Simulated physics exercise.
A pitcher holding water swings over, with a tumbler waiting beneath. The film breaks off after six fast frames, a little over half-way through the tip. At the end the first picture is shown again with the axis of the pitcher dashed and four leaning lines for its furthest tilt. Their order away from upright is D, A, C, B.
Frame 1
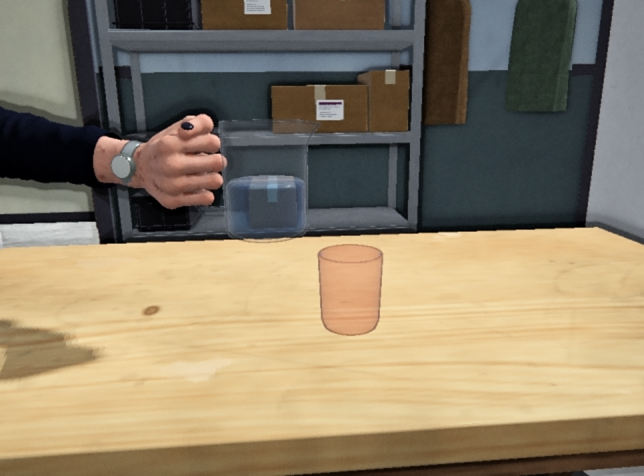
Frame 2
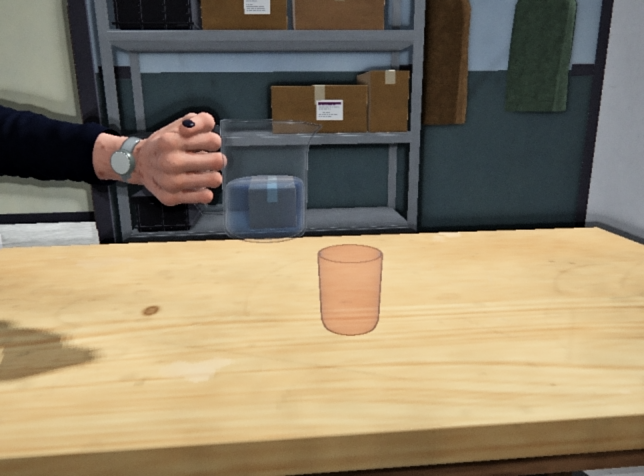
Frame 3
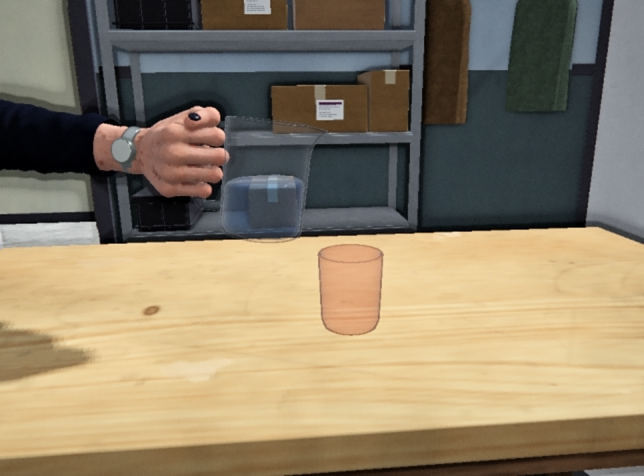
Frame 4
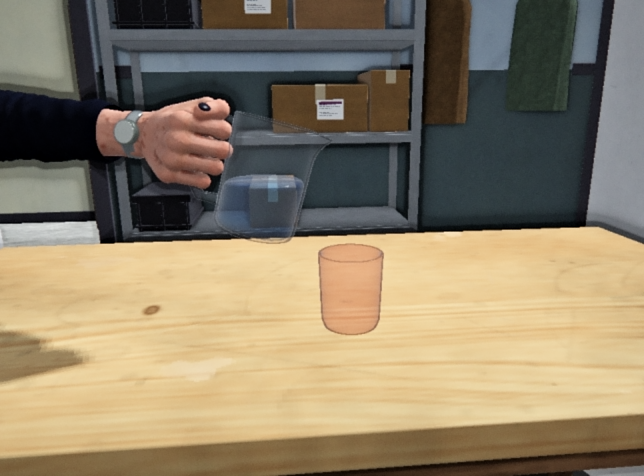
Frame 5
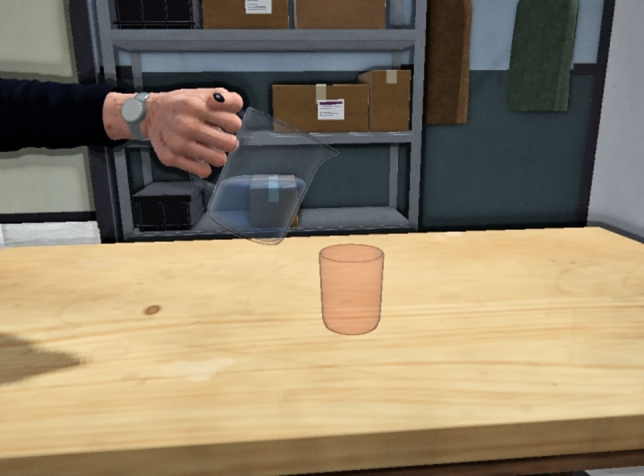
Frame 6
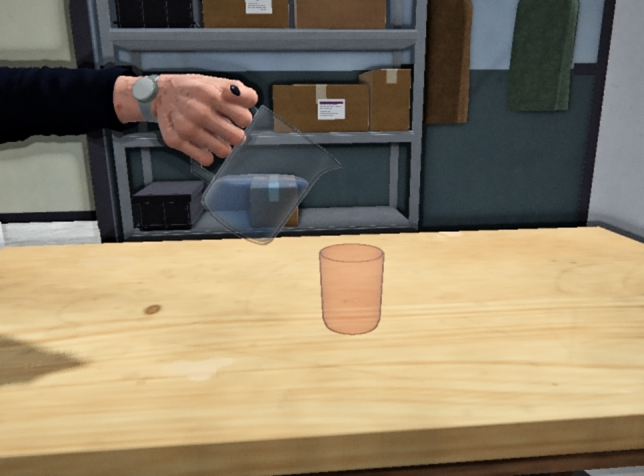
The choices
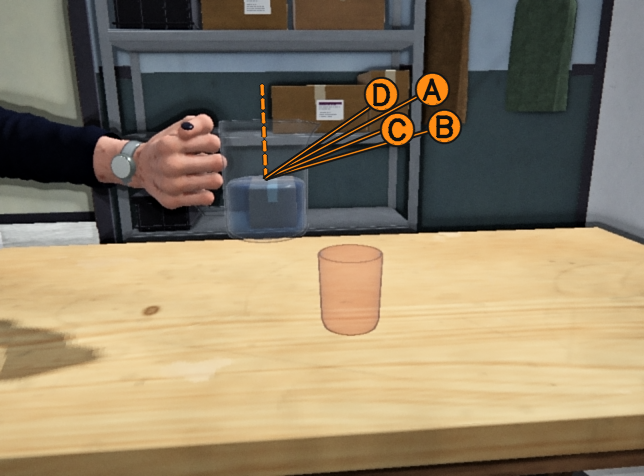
A hand tilts a clear pitcher of water to the right above an orange tumbler.
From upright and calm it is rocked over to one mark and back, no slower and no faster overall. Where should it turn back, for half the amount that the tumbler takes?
Go for B.
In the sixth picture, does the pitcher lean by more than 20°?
Yes, it does.
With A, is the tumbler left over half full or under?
Under half.
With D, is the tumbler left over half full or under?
Under half.
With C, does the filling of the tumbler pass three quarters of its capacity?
No, it does not.
In orange, A at (417, 96); B at (428, 131); C at (380, 131); D at (368, 107).
If A is chosen, the tumbler ends with about 18 % of what it can hold.
If B is chosen, the tumbler ends with about 49 % of what it can hold.
If C is chosen, the tumbler ends with about 33 % of what it can hold.
If D is chosen, the tumbler ends with about 7 % of what it can hold.
